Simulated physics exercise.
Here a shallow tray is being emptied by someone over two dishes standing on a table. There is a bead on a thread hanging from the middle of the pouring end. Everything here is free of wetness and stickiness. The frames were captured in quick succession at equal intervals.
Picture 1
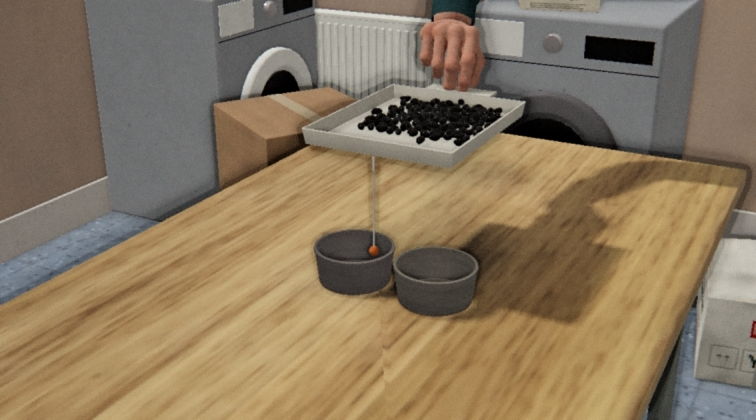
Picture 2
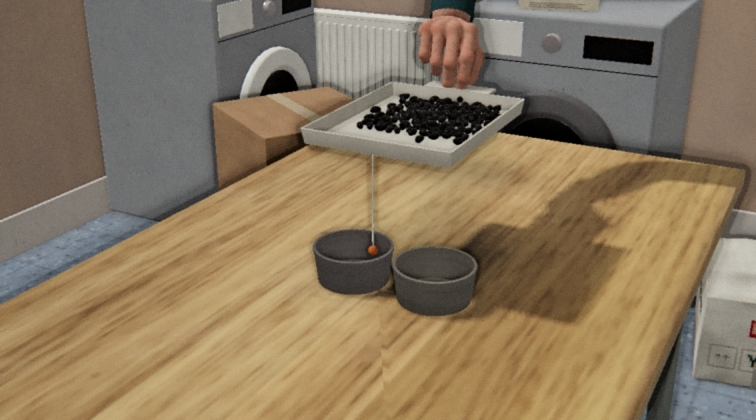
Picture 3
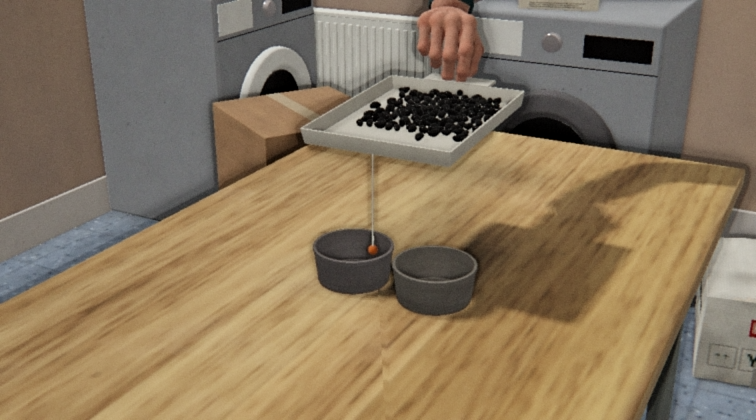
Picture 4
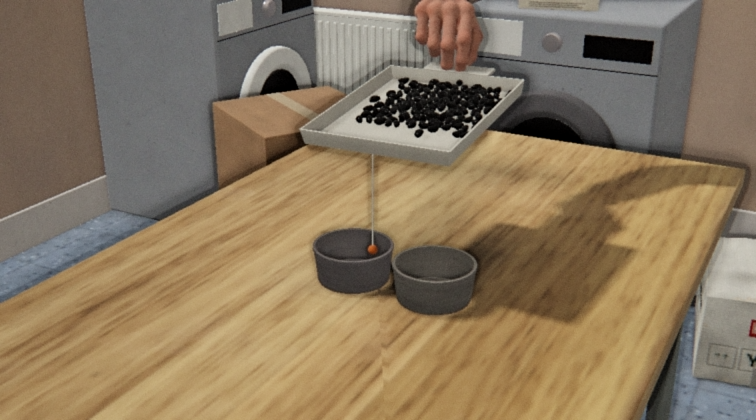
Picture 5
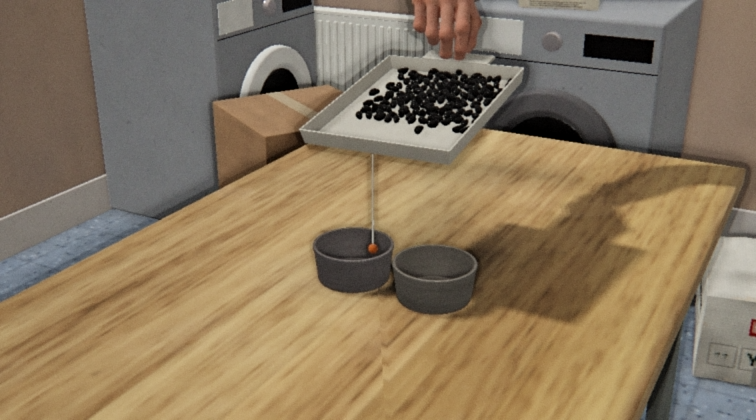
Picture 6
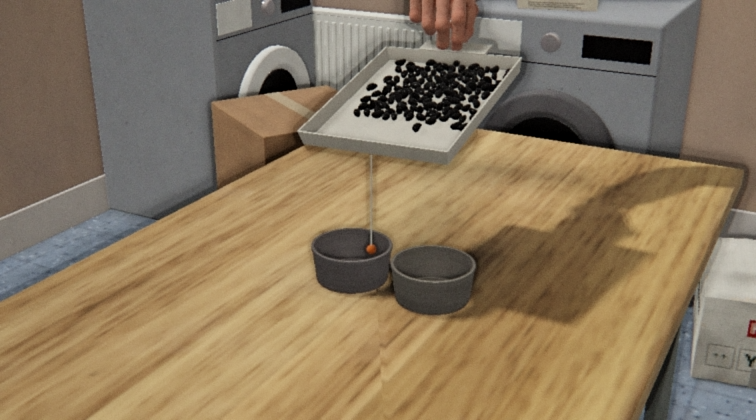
In a room with grey washing machines, a hand holds a shallow pale tray of black beans above two dark dishes on a wooden table, an orange bead hanging on a thread beneath it. The hand gradually raises the back of the tray, tilting it toward the dishes, while the beans stay clustered on it.
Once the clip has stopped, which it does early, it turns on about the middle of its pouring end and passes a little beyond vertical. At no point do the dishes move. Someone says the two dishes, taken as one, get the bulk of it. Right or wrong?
Wrong, they get less than half.
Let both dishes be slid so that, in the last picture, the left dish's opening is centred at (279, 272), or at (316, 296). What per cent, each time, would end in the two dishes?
Some 80 percent in the first case, 30 percent in the second.
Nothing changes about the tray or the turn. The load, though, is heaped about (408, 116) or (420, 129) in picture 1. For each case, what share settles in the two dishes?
It comes to about 0 per cent the first time and about 0 per cent the second.
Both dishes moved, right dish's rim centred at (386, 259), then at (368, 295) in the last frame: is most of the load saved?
Together the dishes get less than a half first, then beyond half.
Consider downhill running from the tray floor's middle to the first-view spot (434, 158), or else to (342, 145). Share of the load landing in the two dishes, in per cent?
First heading roughly 50 %, second roughly 20 %.
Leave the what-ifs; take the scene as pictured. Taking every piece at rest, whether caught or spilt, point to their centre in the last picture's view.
(321, 316).
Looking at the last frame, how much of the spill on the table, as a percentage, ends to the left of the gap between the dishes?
90 %, roughly.
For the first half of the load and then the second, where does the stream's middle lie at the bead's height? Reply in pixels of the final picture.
Points: About (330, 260), then about (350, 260).
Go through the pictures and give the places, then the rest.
Corners of the pouring end near (306, 128) and (451, 152), level; middle of the load near (437, 119), black beans; left dish near (335, 274); right dish near (418, 295); bead on its thread near (374, 251), in the first picture.
Corners of the pouring end near (305, 128) and (449, 151), level; middle of the load near (436, 117), in the second picture.
Corners of the pouring end near (304, 128) and (449, 151), tipped barely, lowest at the left corner; middle of the load near (436, 112), in the third picture.
Corners of the pouring end near (303, 128) and (448, 150), tipped a little, lowest at the left corner; middle of the load near (436, 105), in the fourth picture.
Corners of the pouring end near (303, 129) and (448, 149), tipped a little, lowest at the left corner; middle of the load near (435, 97), in the fifth picture.
Corners of the pouring end near (301, 130) and (446, 150), tipped a little, lowest at the left corner; middle of the load near (433, 91); left dish near (332, 273); right dish near (415, 294), in the sixth picture.
Shortly afterwards, tray tipped steeply; all but a few on the tray; only a few outside both; a little in the air.
Next, tray tipped past a quarter turn; the bulk on the tray; near a quarter outside both; a little in the air.
Some moments later, tray tipped past a quarter turn; only a few in the left dish; all but a few outside both.
In the end, tray tipped past a quarter turn; none at all in the right dish; only a few in the left dish; all but a few outside both.
